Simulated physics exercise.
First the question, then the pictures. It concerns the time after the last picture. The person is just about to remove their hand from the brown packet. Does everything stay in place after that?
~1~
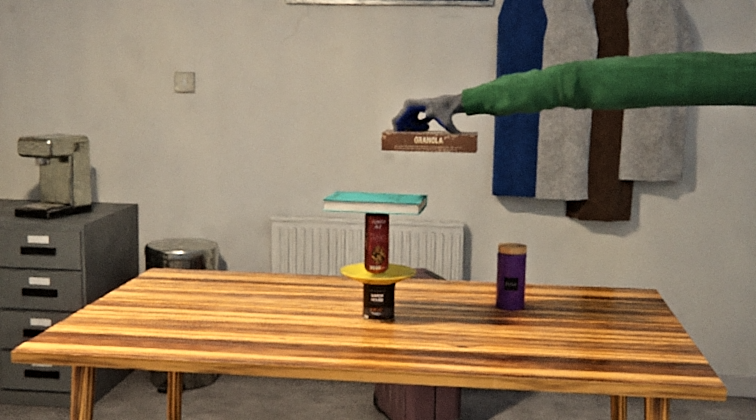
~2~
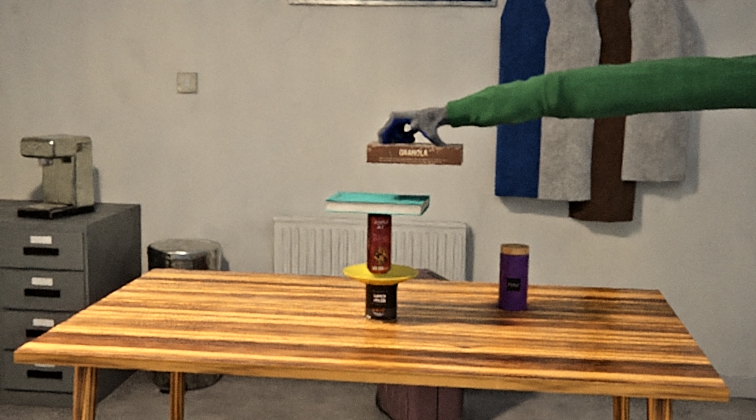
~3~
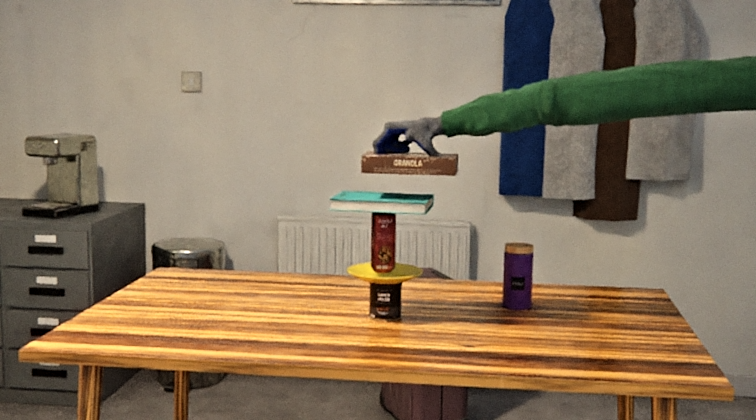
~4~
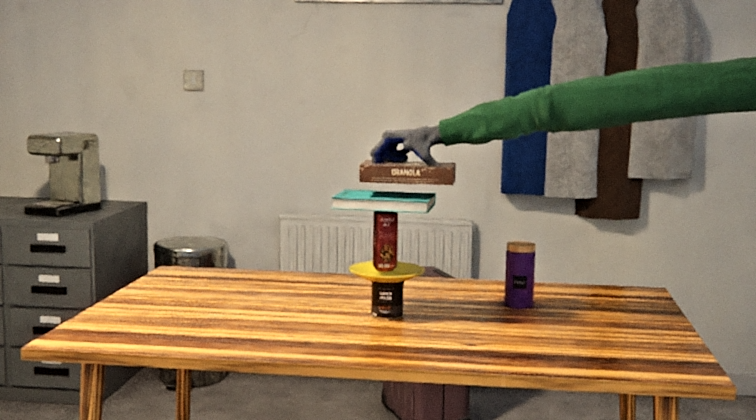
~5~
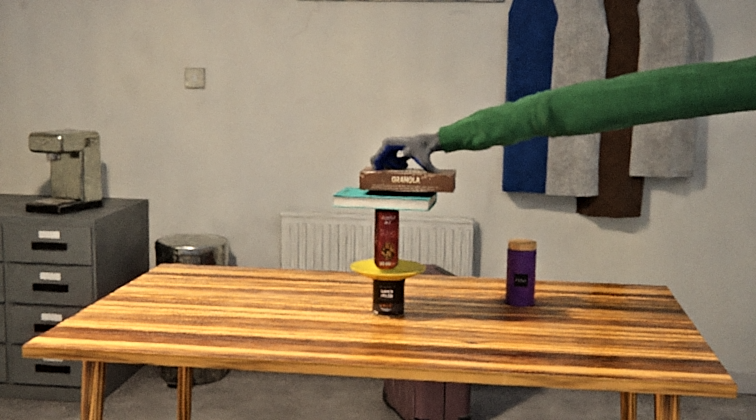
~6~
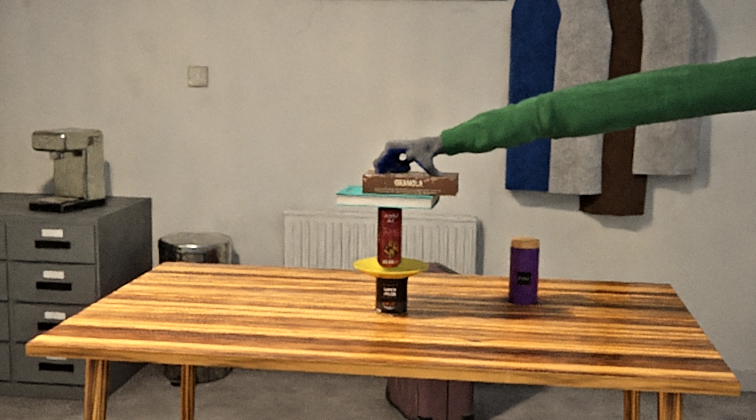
Yes, it all stays put.
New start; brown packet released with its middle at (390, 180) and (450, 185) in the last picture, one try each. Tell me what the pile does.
In the first case it holds; in the second case it gives way.
Then, 0.20 s later than the last frame, things are still on the move.
Then, 0.90 s later than the last frame, all is still.
Then, 1.80 s later than the last frame, brown packet resting near (411, 183).
When it is over, all 6 as before. End places, in pixels of the last picture, brown packet near (411, 183). The pile stays up.
